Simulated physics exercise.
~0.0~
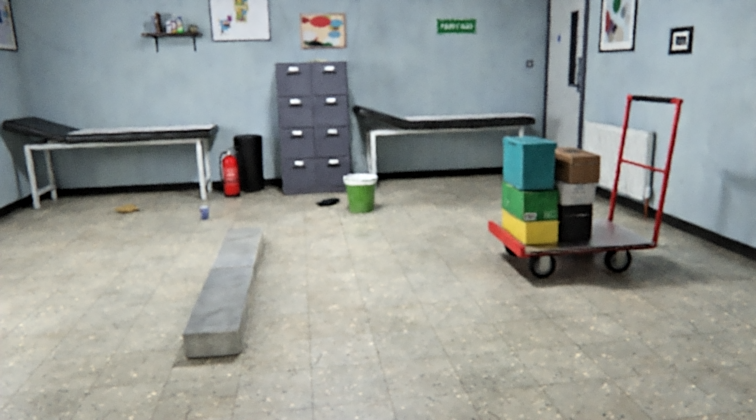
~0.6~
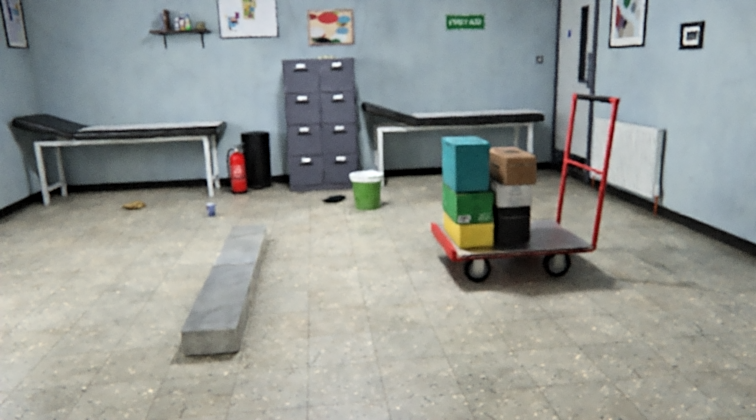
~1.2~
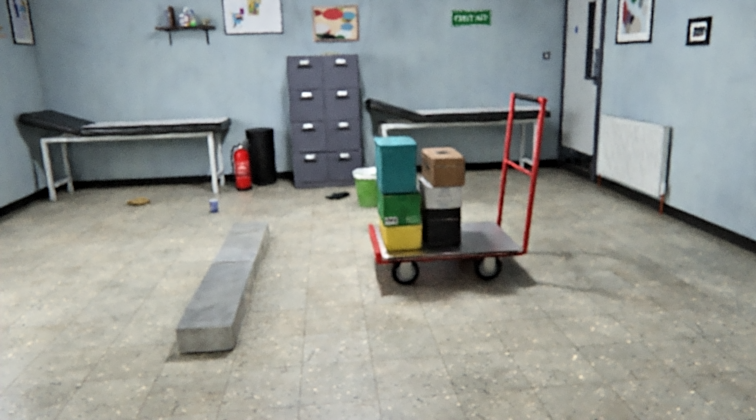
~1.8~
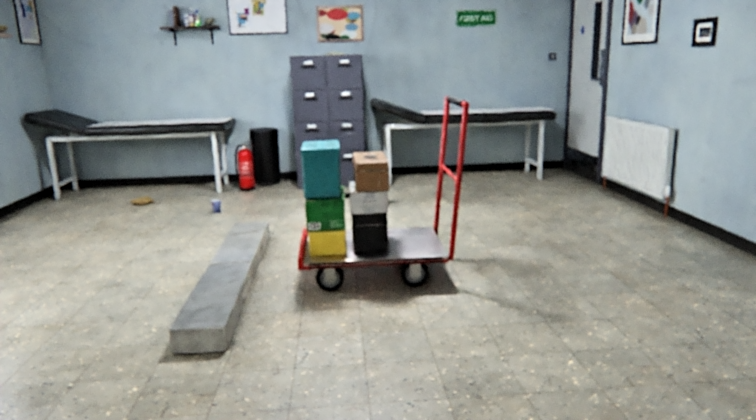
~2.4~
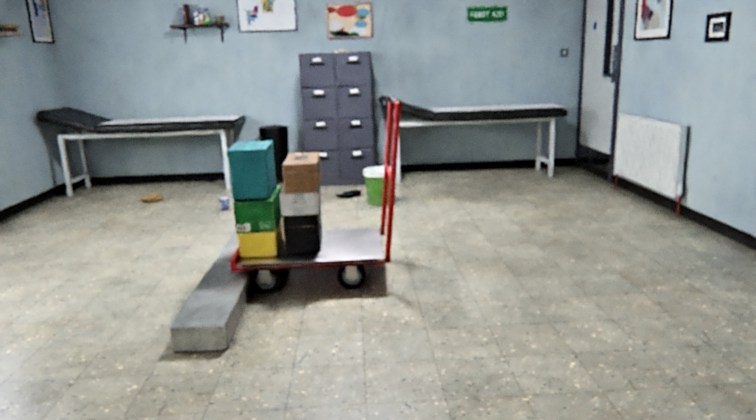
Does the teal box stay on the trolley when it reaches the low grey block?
Yes, the teal box stays on the trolley, still sitting on top of the green one at the end.
